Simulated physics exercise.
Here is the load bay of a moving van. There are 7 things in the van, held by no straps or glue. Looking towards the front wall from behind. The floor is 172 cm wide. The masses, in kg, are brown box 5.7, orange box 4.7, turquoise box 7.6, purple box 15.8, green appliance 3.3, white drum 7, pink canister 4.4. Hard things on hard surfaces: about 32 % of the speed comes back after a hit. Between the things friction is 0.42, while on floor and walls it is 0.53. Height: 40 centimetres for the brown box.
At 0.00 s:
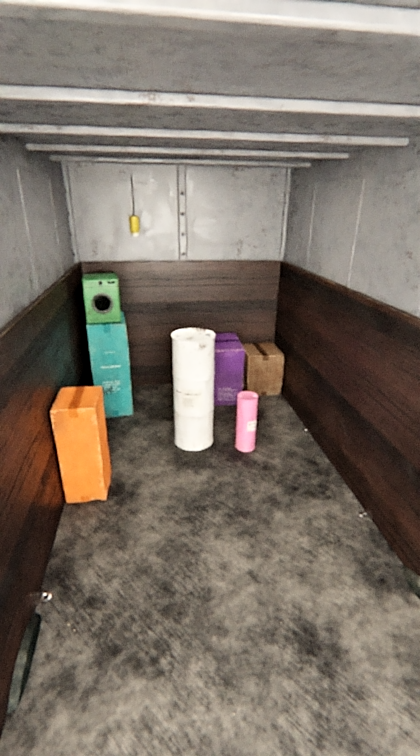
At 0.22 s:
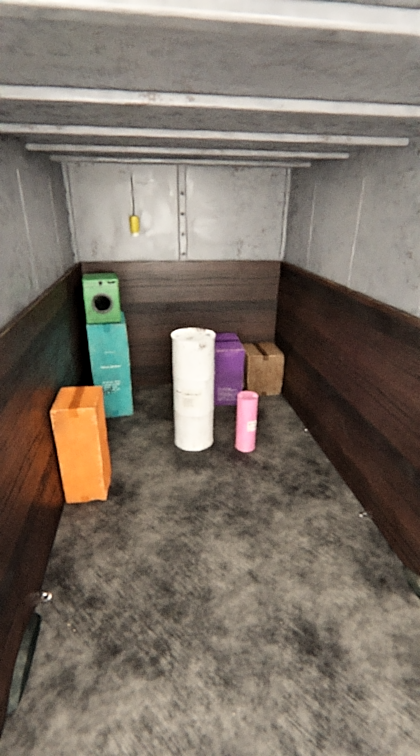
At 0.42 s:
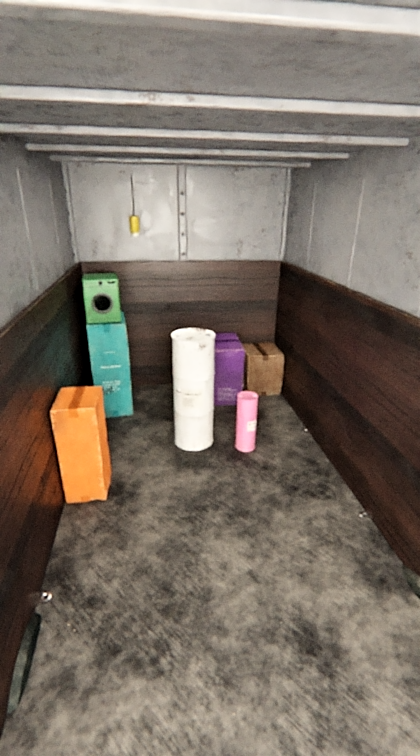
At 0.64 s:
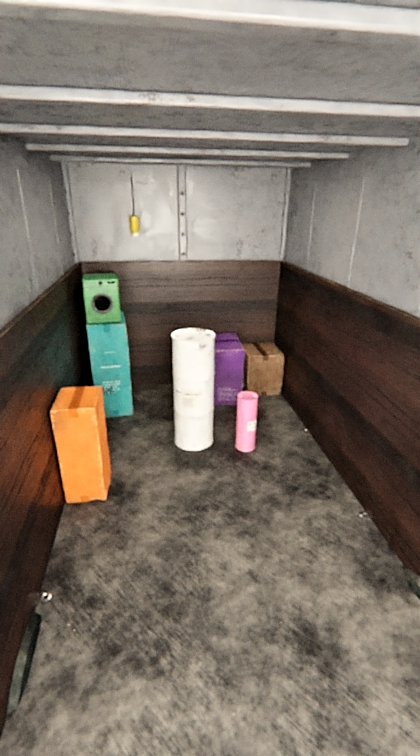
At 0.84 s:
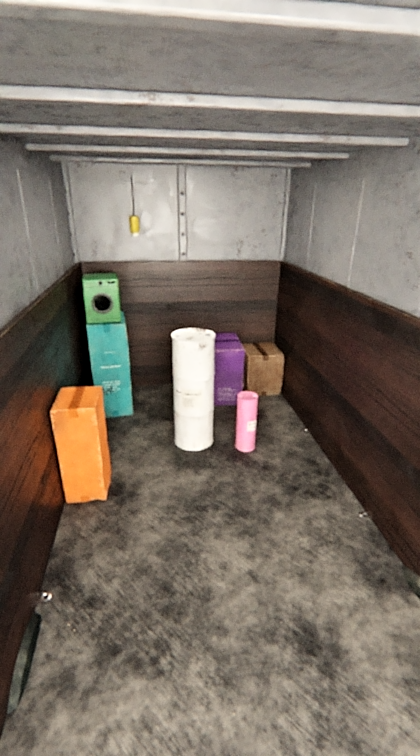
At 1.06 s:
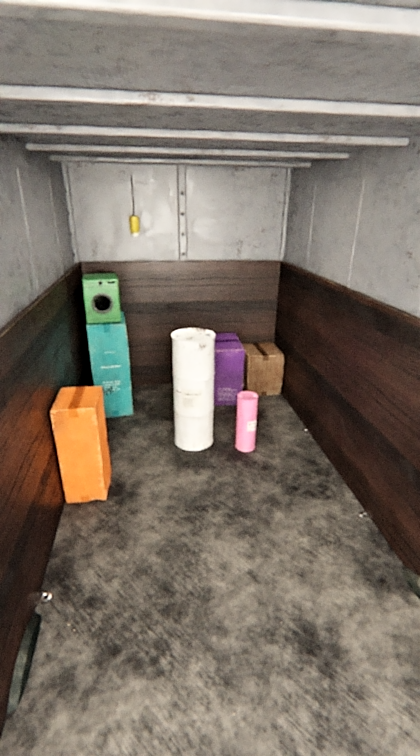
Inside a van's load bay, coloured boxes, a white drum, a pink canister and a green appliance standing almost perfectly still.
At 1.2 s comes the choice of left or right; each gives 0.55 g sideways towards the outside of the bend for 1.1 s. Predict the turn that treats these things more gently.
The turn to the right.
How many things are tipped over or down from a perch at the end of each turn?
If it goes left, 5; if it goes right, 2.
Turning left. Around 1.86 s, load feels 0.55 g right; orange box at 33° to upright near (117, 441); pink canister at 72° to upright; green appliance at 29° to upright.
Around 2.16 s, load feels 0.31 g right; green appliance now down from a perch; orange box on its side near (188, 462); white drum at 72° to upright.
Finally (4.0 s), down from a perch, green appliance; on their side or leaning hard in the van, orange box, turquoise box, white drum and pink canister; the other 2 still in place (within 15 cm). Final places as that camera would see them, brown box near (262, 368), orange box near (209, 463).
Turning right instead, white drum and pink canister tipped over or down from a perch, 2 of 7 in all.
